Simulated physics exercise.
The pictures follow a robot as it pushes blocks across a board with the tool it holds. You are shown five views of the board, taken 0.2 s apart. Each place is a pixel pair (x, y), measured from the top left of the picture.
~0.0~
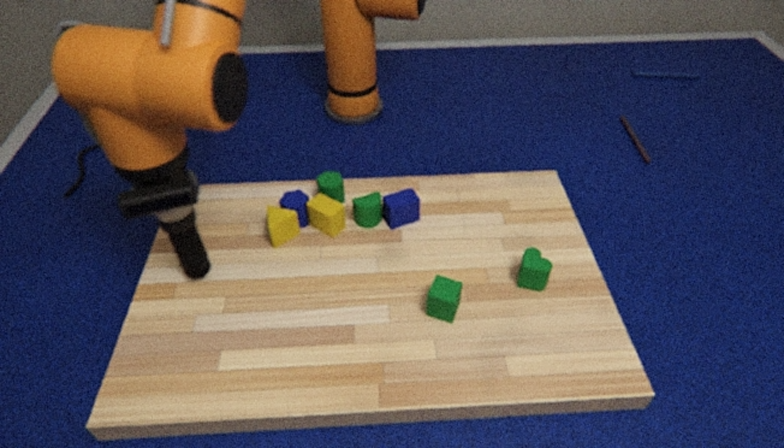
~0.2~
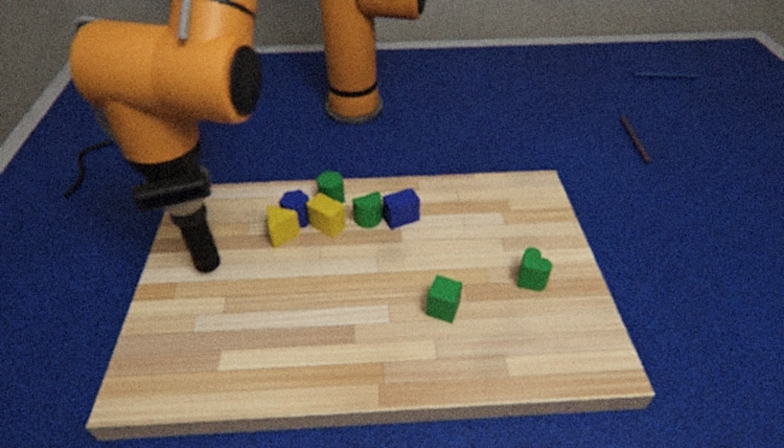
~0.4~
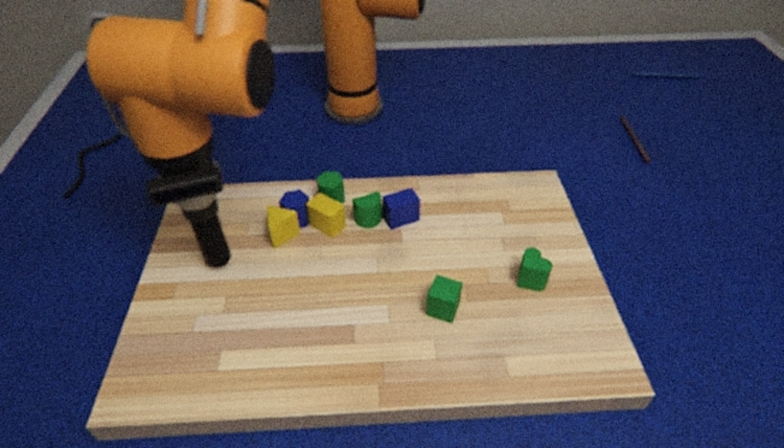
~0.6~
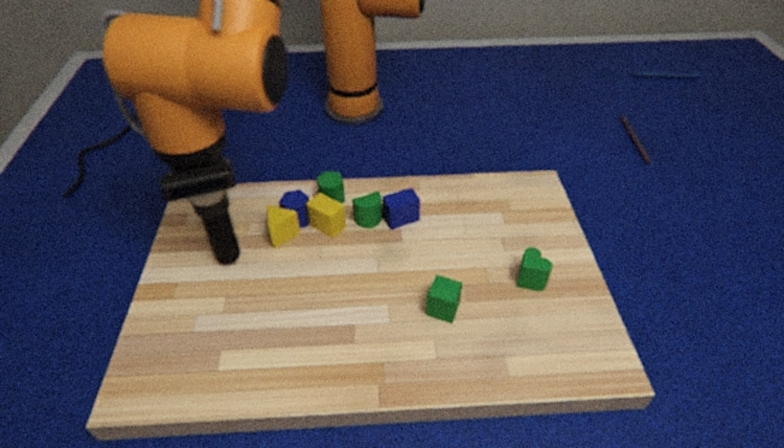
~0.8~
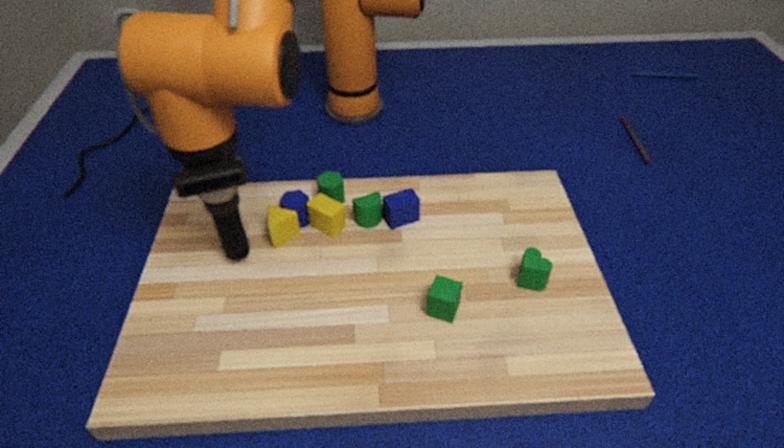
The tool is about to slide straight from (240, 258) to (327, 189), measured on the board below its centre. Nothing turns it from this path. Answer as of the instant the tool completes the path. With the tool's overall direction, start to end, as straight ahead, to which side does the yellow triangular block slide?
It goes right.
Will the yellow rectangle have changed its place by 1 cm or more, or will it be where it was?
By then it is displaced.
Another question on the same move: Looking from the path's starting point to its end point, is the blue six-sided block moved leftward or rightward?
It moves off to the right.
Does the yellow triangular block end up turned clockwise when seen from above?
Yes, I think so.
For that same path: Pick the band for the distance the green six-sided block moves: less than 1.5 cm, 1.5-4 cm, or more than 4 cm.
Travel: Beyond 4 cm.
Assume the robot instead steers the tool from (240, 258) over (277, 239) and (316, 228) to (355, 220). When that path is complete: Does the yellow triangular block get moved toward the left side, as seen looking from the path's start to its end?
Yes.
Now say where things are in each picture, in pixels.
Lower end of the tool (198, 270), tops of blocks, yellow triangular block (278, 215), blue six-sided block (294, 199), yellow rectangle (325, 204), green six-sided block (330, 179), in the first frame.
Tool (208, 264), blocks as before, in the second frame.
Tool (219, 259), blocks as before, in the third frame.
Tool (228, 255), blocks as before, in the fourth frame.
Tool (238, 252), yellow triangular block (278, 215), blue six-sided block (294, 199), yellow rectangle (325, 204), green six-sided block (330, 179), in the fifth frame.
What follows on the original path. One third of the way, tool (270, 227); yellow triangular block (289, 212); blue six-sided block (297, 196), turned 20° anticlockwise; yellow rectangle (328, 203), turned 15° clockwise.
Two thirds of the way, tool (300, 204); yellow triangular block (301, 210), turned 35° clockwise; blue six-sided block (321, 182), turned 15° clockwise; yellow rectangle (335, 202), turned 45° clockwise; green six-sided block (344, 175).
At the end, tool (326, 184); yellow triangular block (301, 210), turned 35° clockwise; blue six-sided block (349, 167), turned 55° clockwise; yellow rectangle (335, 202), turned 45° clockwise; green six-sided block (373, 170), turned 30° clockwise.
